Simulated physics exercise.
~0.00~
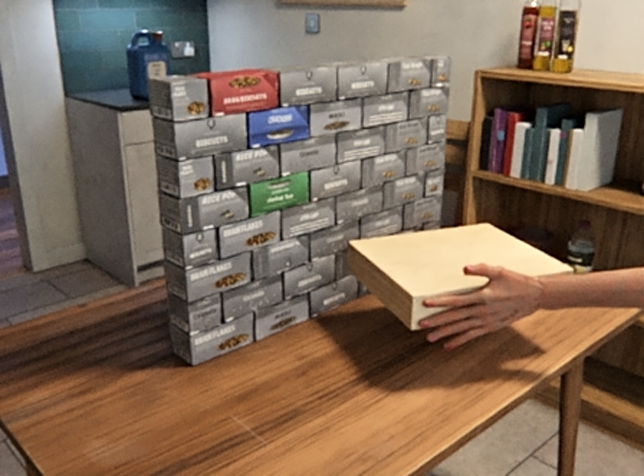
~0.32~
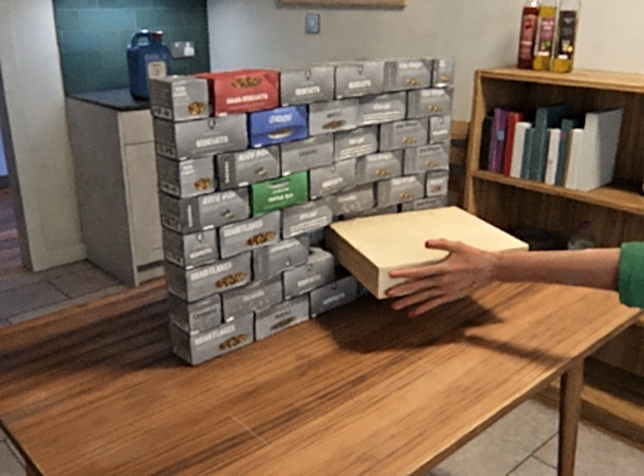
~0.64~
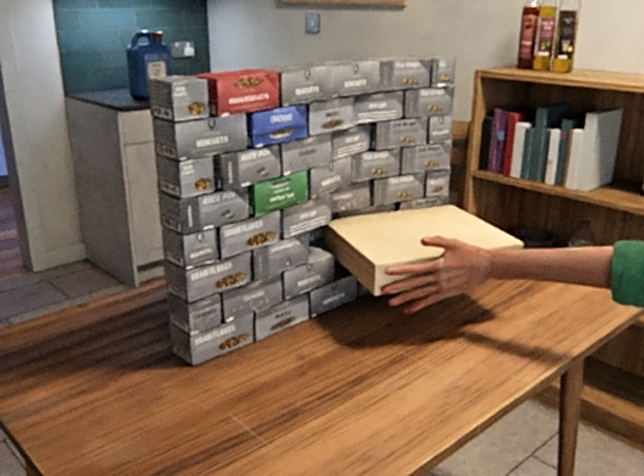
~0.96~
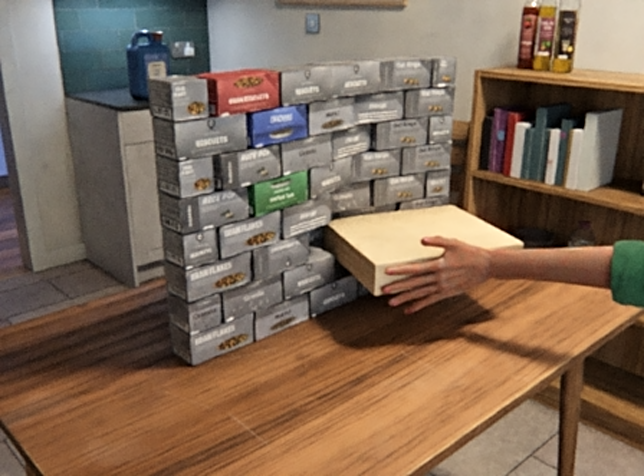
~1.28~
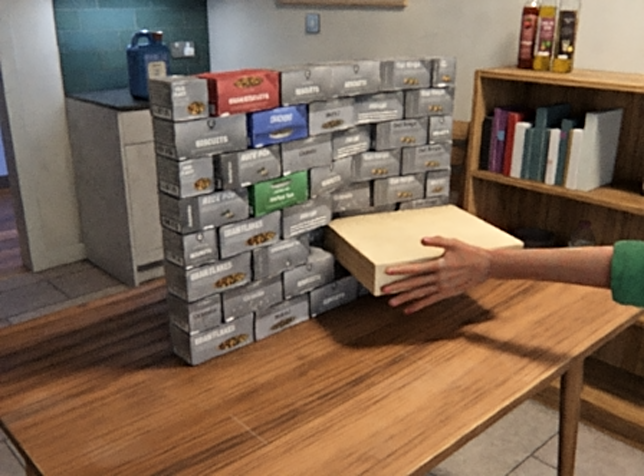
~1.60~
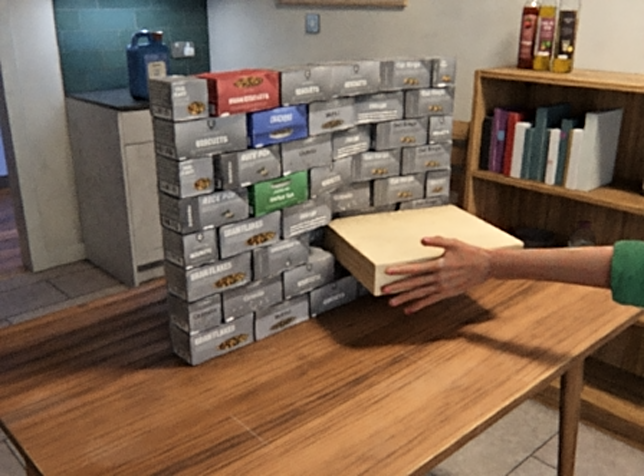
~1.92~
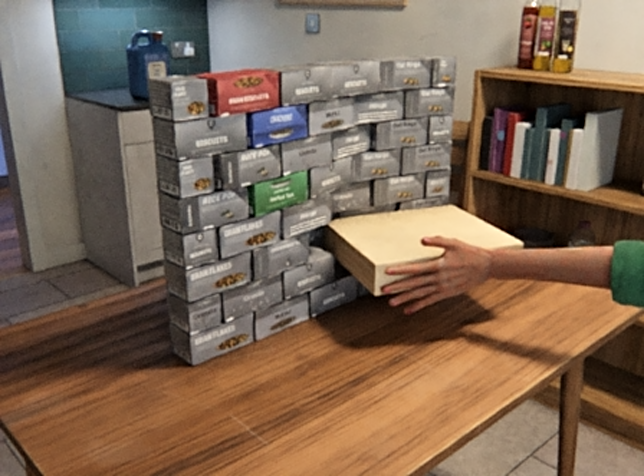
At the start, a wall of stacked grey packets, with one red, one blue and one green among them, stands on a wooden table while a hand holds a long pale block near its right side. The hand moves the block left and slightly up, pushing it against the lower right part of the wall. Several grey packets shift a little and the rows turn slightly uneven, but none fall. The block then stops, and the hand stays resting on it. At the end, the wall still stands, with the coloured packets in their places.
